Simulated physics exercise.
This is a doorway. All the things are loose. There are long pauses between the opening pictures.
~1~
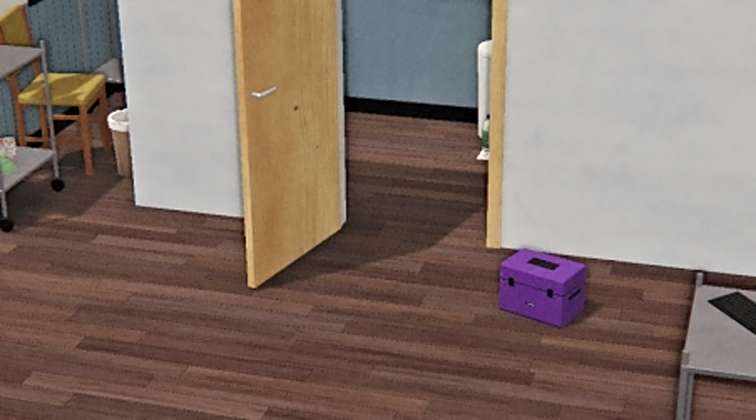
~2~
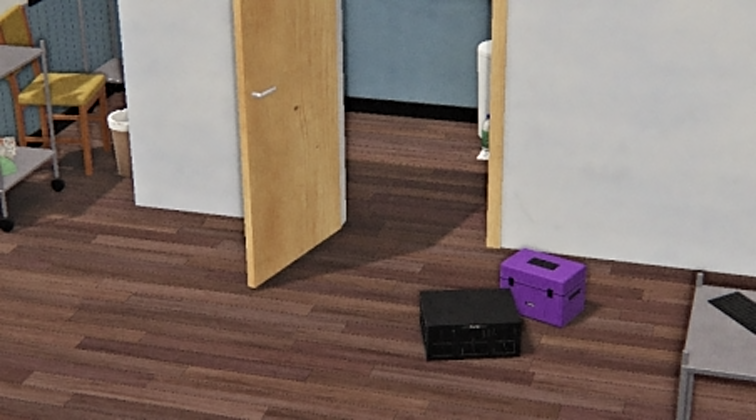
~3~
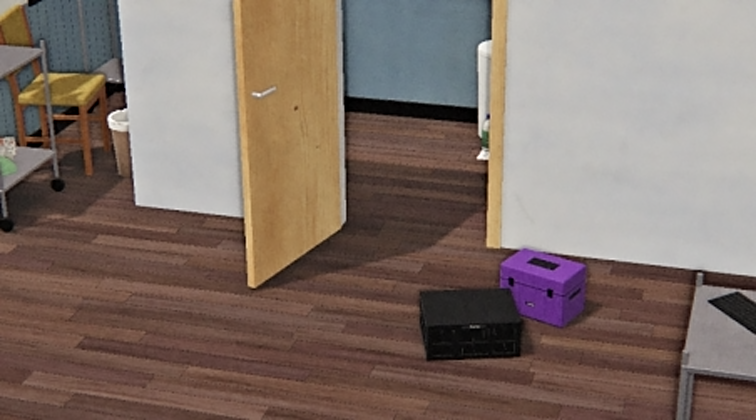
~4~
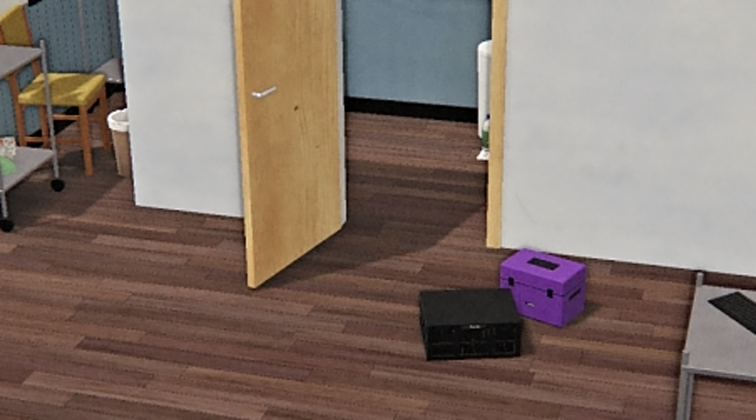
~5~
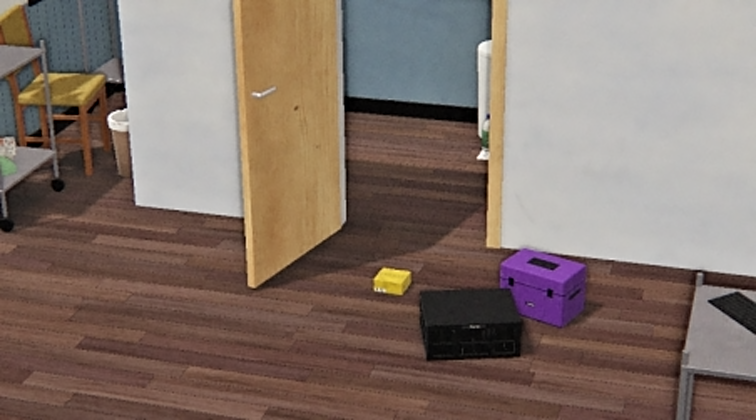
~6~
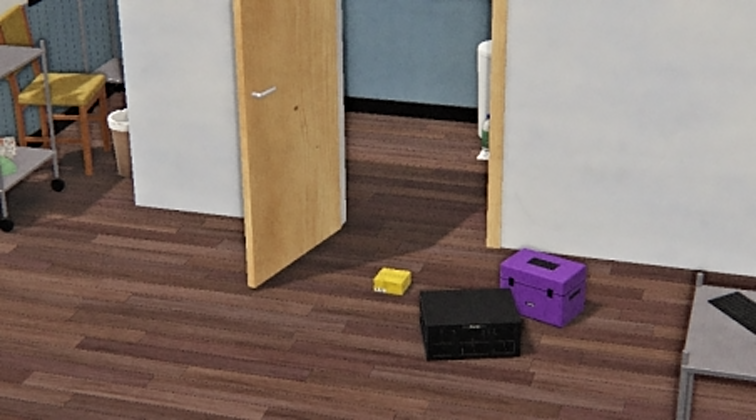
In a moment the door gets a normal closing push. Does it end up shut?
Here the door shuts.
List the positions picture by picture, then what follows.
Door wide open and still, in the first picture.
Door wide open and still; black crate (469, 324); purple toolbox (542, 287), in the second picture.
Door wide open and still; black crate (469, 324); purple toolbox (542, 287), in the third picture.
Door wide open and still; black crate (469, 324); purple toolbox (542, 287), in the fourth picture.
Door wide open and still; black crate (469, 324); purple toolbox (542, 287), in the fifth picture.
Door wide open and still; yellow box (392, 281); black crate (469, 324), in the sixth picture.
Then, 1.40 s on from there, open by 49°; yellow box shifted about its own width near (417, 277).
Then, 1.80 s on from there, open by 28°; yellow box shifted well along near (462, 265).
In the end, open by 0°; moved from the start, yellow box; the other 2 unmoved. At the end, from the last picture's camera, yellow box near (498, 251).
